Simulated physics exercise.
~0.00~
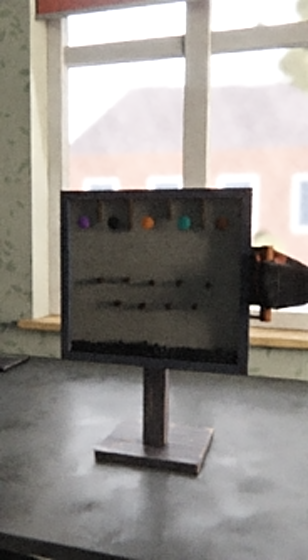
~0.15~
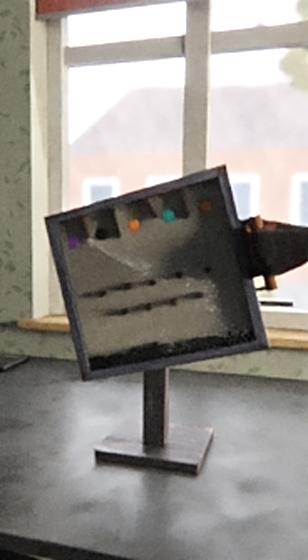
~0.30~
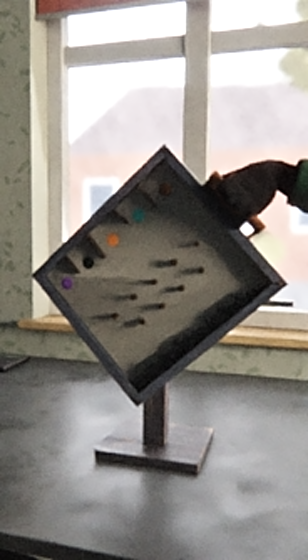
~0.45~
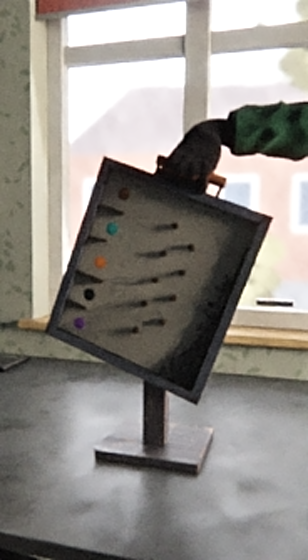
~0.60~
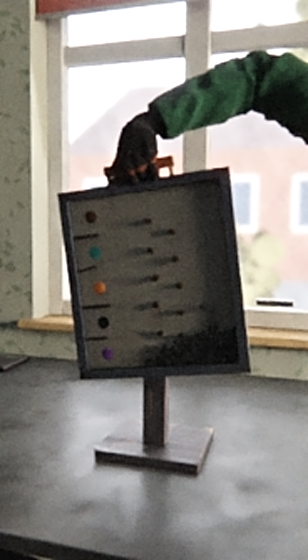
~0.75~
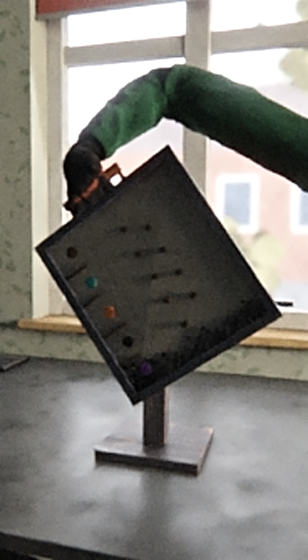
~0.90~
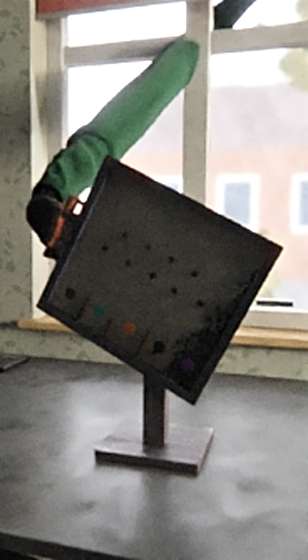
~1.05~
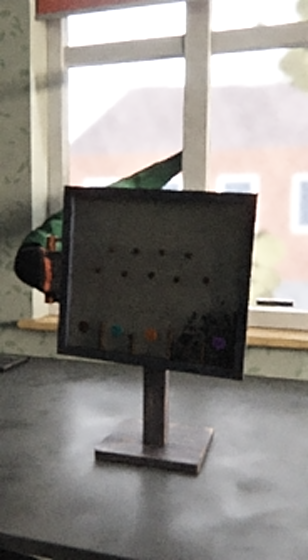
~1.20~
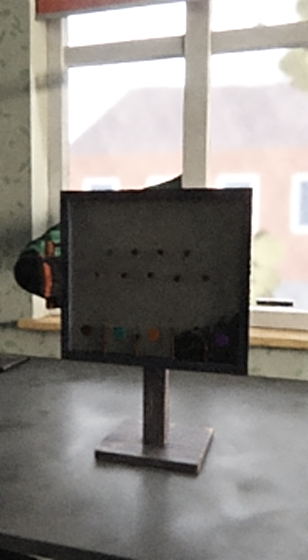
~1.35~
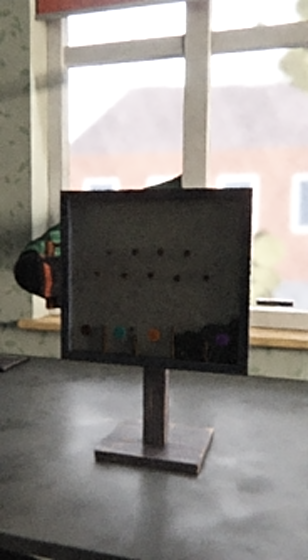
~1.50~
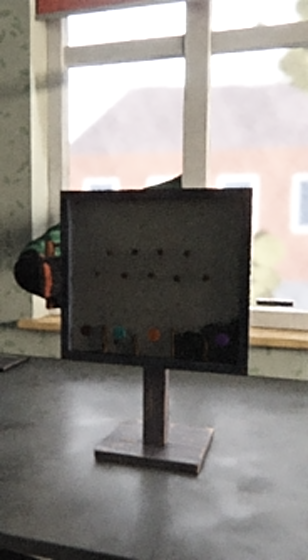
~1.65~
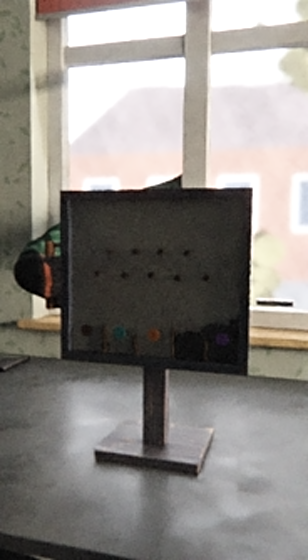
A dark-gloved hand, later seen with a green sleeve, grips the side of an upright square case on a short stand, viewed from the front on a dark tabletop before a bright window. Inside, black beads lie along the bottom, with rows of pegs across the middle and five coloured stickers along the top. The hand turns the case anticlockwise, and the beads slide and gather toward the lower right. The arm reaches over the top and down the left side until the case is upside down. It stops with the stickers at the bottom and the beads settled around the purple and black ones at the right.
